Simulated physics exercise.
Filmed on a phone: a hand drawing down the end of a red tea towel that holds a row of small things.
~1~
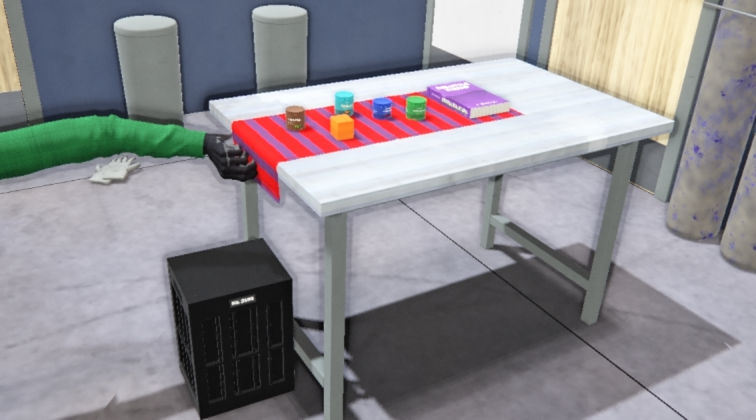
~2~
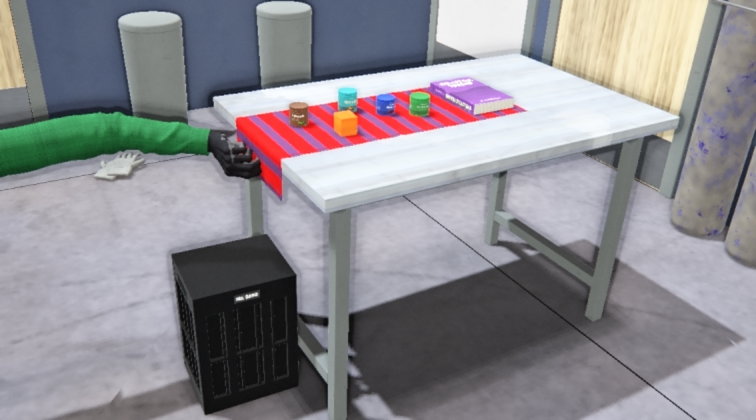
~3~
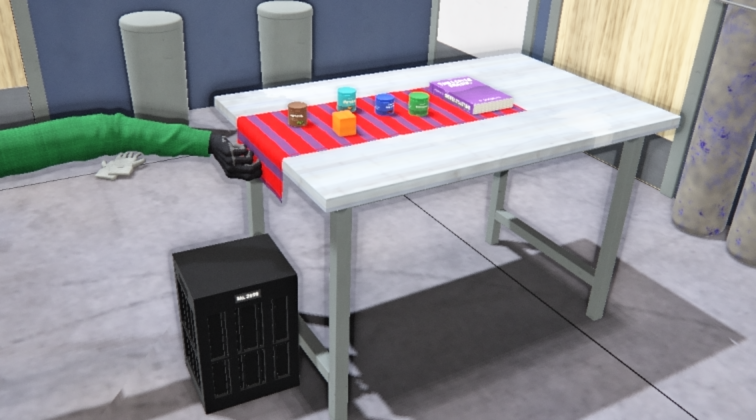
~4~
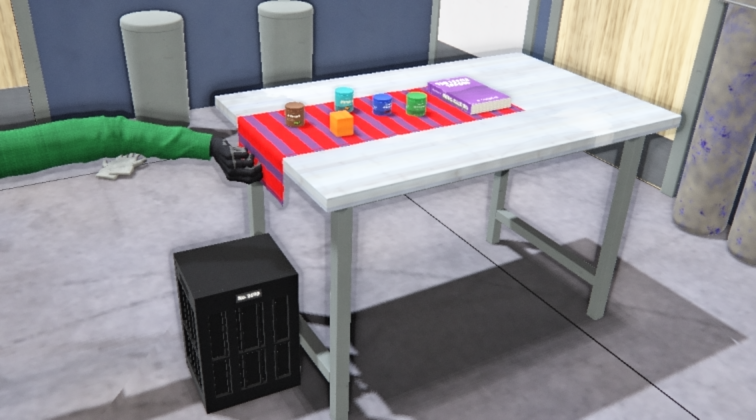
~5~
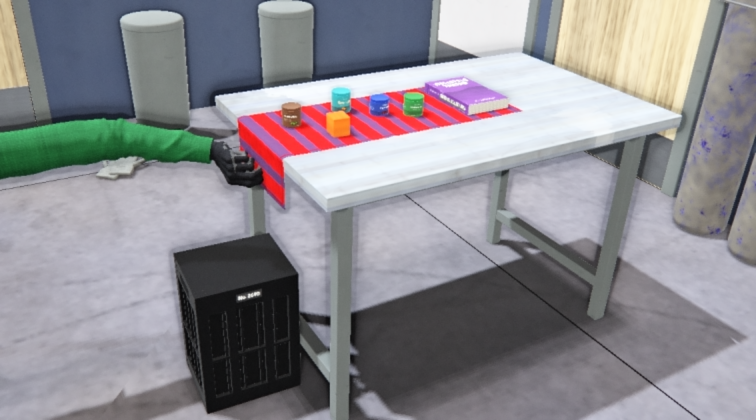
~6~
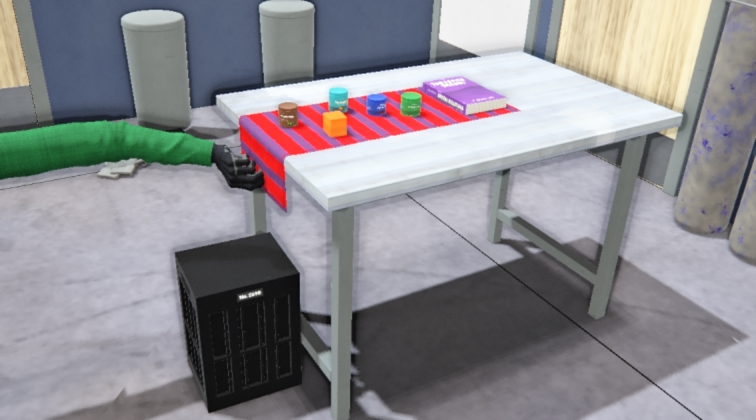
At a white table, a black-gloved hand slowly draws a red cloth and small pots left.
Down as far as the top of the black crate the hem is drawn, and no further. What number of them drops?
Two things come off.
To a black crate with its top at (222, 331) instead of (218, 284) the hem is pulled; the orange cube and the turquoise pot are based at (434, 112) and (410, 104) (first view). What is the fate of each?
The orange cube ends up still on top and the turquoise pot ends up still on top.
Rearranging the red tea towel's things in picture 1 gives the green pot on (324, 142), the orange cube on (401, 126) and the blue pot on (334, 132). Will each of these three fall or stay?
Note: Green pot lost; orange cube kept on top; blue pot lost.
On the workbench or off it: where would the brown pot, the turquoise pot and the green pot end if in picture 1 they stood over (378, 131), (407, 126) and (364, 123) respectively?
The brown pot ends up still aboard; the turquoise pot ends up still aboard; the green pot ends up still aboard.
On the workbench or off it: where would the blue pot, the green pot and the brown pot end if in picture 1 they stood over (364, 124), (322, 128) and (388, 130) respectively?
Each in turn: The blue pot stays aloft, the green pot goes down, the brown pot stays aloft.
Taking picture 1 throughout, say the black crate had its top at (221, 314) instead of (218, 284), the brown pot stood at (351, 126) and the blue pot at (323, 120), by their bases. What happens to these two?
Note: Brown pot lost; blue pot lost.
Early on, hem near (262, 230); brown pot gone.
Midway, hem on the crate; brown pot and orange cube gone.
Finally, hem on the crate; brown pot and orange cube gone. Over the edge go two.
